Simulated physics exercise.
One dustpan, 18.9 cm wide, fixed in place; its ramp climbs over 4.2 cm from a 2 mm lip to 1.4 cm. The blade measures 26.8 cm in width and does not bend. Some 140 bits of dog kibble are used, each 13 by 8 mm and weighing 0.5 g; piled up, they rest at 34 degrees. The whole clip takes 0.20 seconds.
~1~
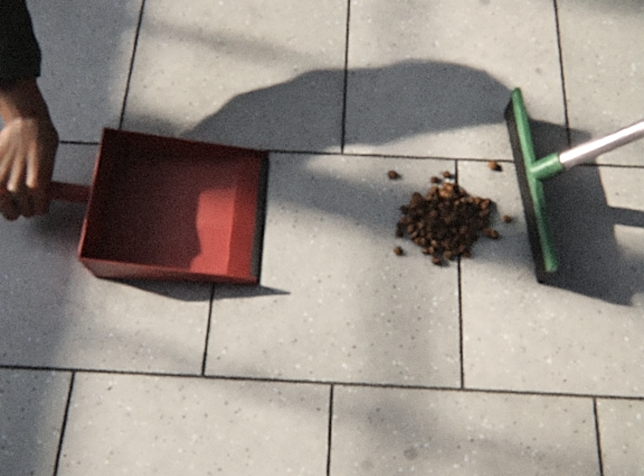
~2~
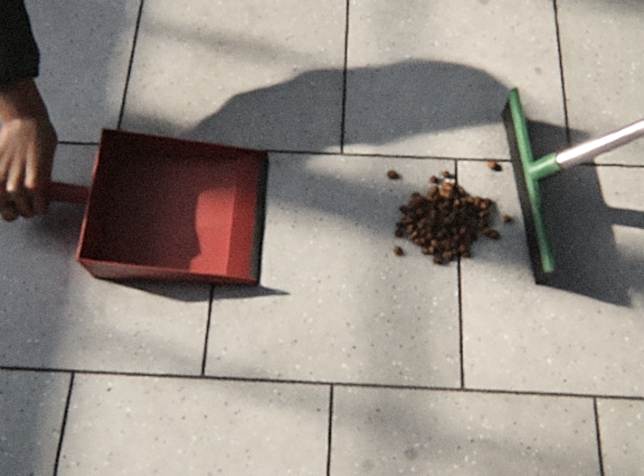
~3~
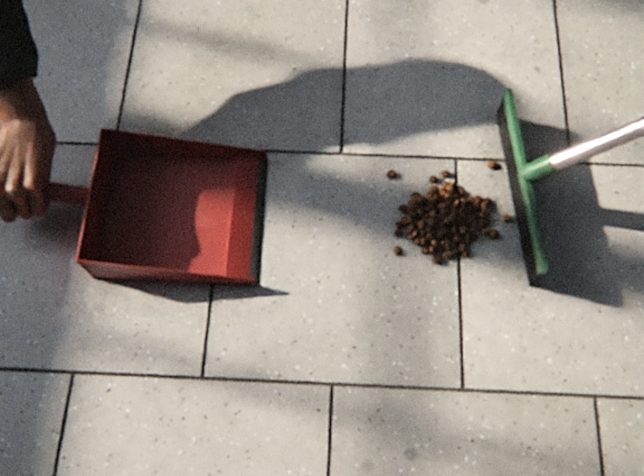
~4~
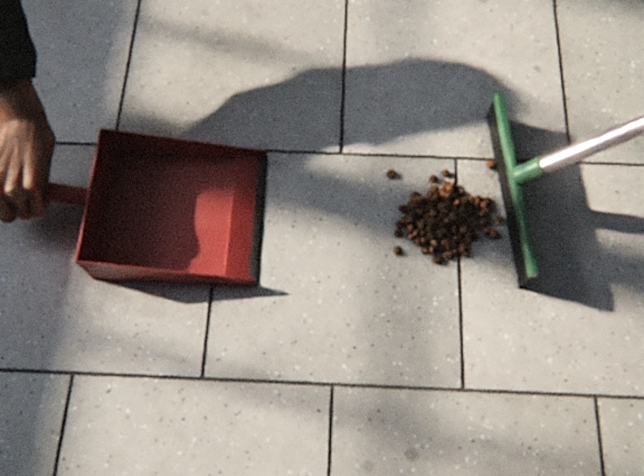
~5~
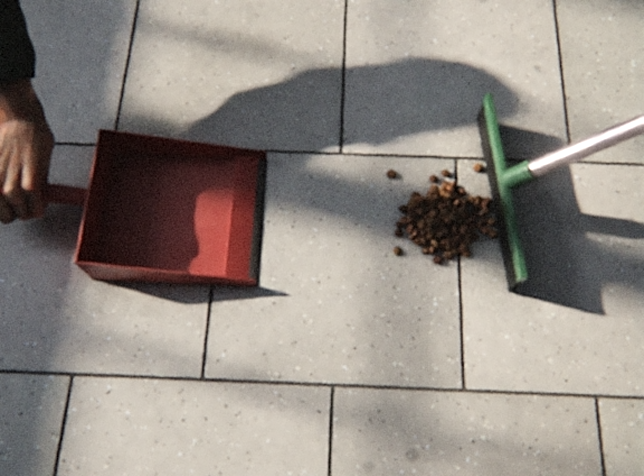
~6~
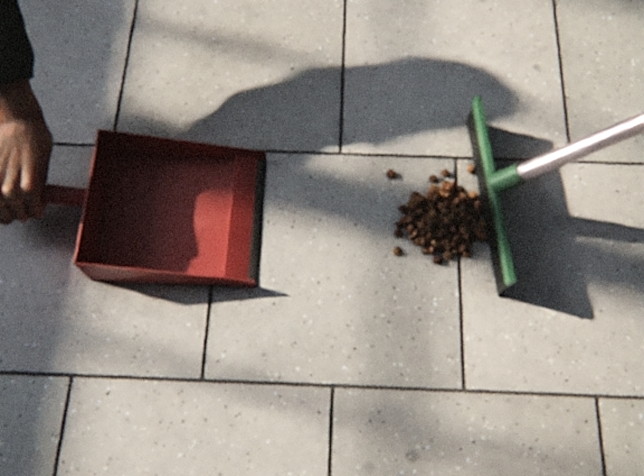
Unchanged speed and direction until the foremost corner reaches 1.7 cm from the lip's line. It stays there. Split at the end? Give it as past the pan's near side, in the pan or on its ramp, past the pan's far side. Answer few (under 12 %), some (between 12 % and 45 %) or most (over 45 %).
Past the pan's near side: Some, in the pan or on its ramp: Some, past the pan's far side: Few.
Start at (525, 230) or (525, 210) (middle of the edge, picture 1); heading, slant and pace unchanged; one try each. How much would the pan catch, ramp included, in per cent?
Estimates: 20 percent and 25 percent.
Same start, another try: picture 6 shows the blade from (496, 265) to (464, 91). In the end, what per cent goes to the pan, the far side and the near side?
Pan 20; far 0; near 5.
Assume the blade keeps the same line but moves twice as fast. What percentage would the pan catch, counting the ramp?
About 30 %.
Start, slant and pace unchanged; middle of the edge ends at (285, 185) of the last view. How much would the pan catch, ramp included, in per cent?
Close to 20 in a hundred.
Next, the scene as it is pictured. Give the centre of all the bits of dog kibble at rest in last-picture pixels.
Somewhere near (263, 264) in the last picture.
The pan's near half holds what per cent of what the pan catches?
About 90 per cent.
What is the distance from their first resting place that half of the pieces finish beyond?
Near 26 cm.
Then, 0.35 s after the last picture, middle of the blade 18 cm from the lip; 0 % over the lip, far side 0 %, near side 5 %.
Then, 0.59 s after the last picture, middle of the blade 9 cm from the lip; 0 % over the lip, far side 0 %, near side 15 %.
Then, 0.94 s after the last picture, middle of the blade 3 cm from the lip; 20 % over the lip, far side 0 %, near side 30 %.
In the end, near side 30 %, pan 20 %, far side 0 %, in front of the lip or behind the blade 50 %.
